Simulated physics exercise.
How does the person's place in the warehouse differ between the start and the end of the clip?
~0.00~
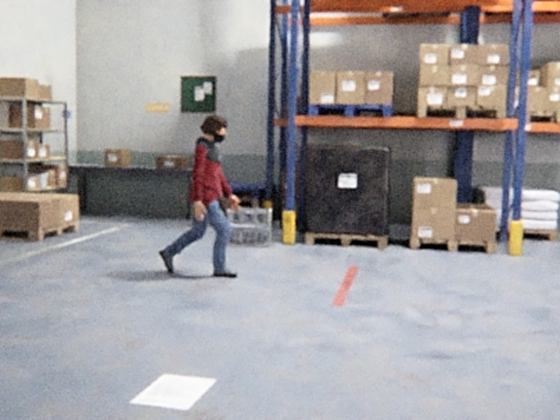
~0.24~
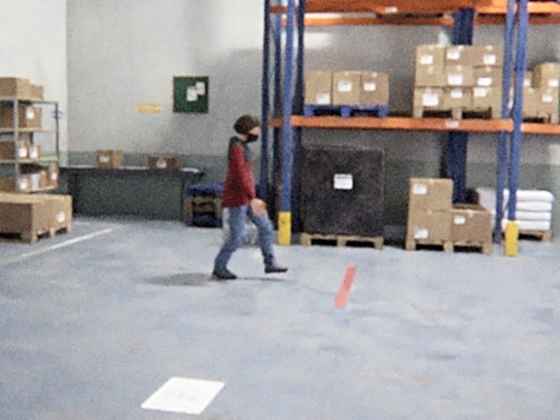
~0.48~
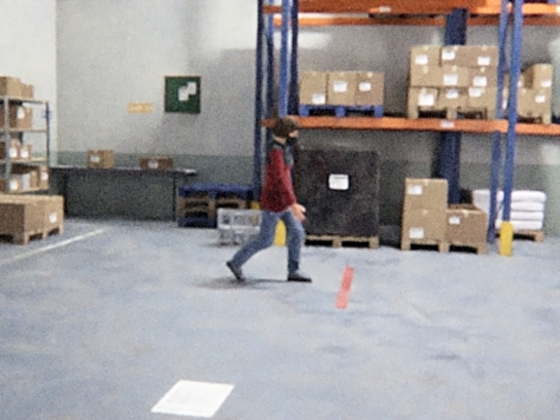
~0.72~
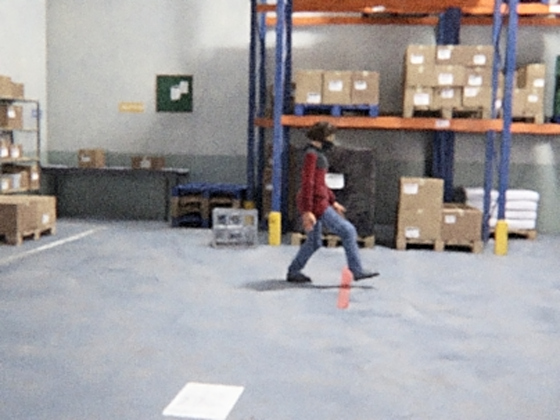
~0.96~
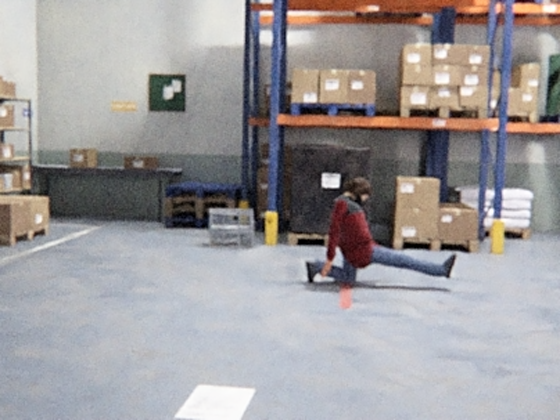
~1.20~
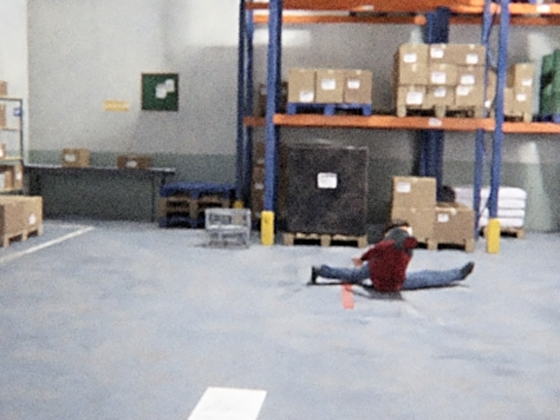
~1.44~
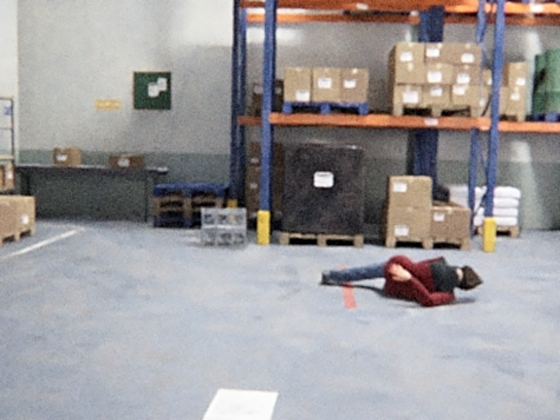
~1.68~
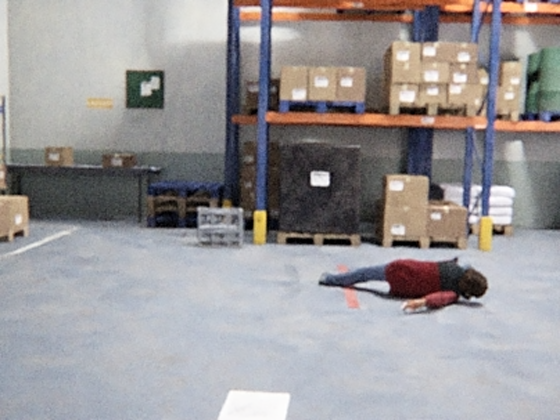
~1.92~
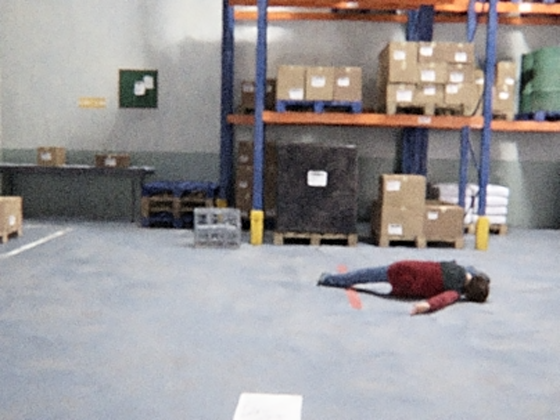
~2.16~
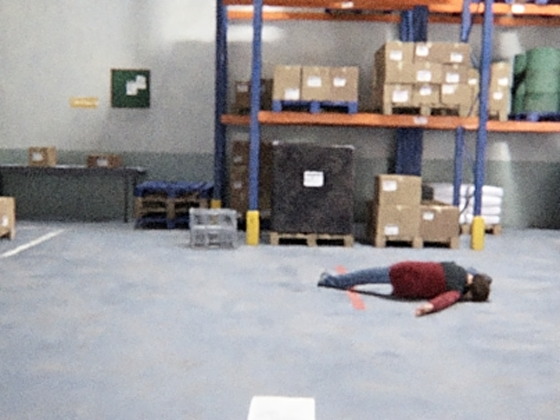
At the start the person is upright on the left side of the view, to the left of the red tape. By the end the person is lying on the floor further right, with the hips past the tape.
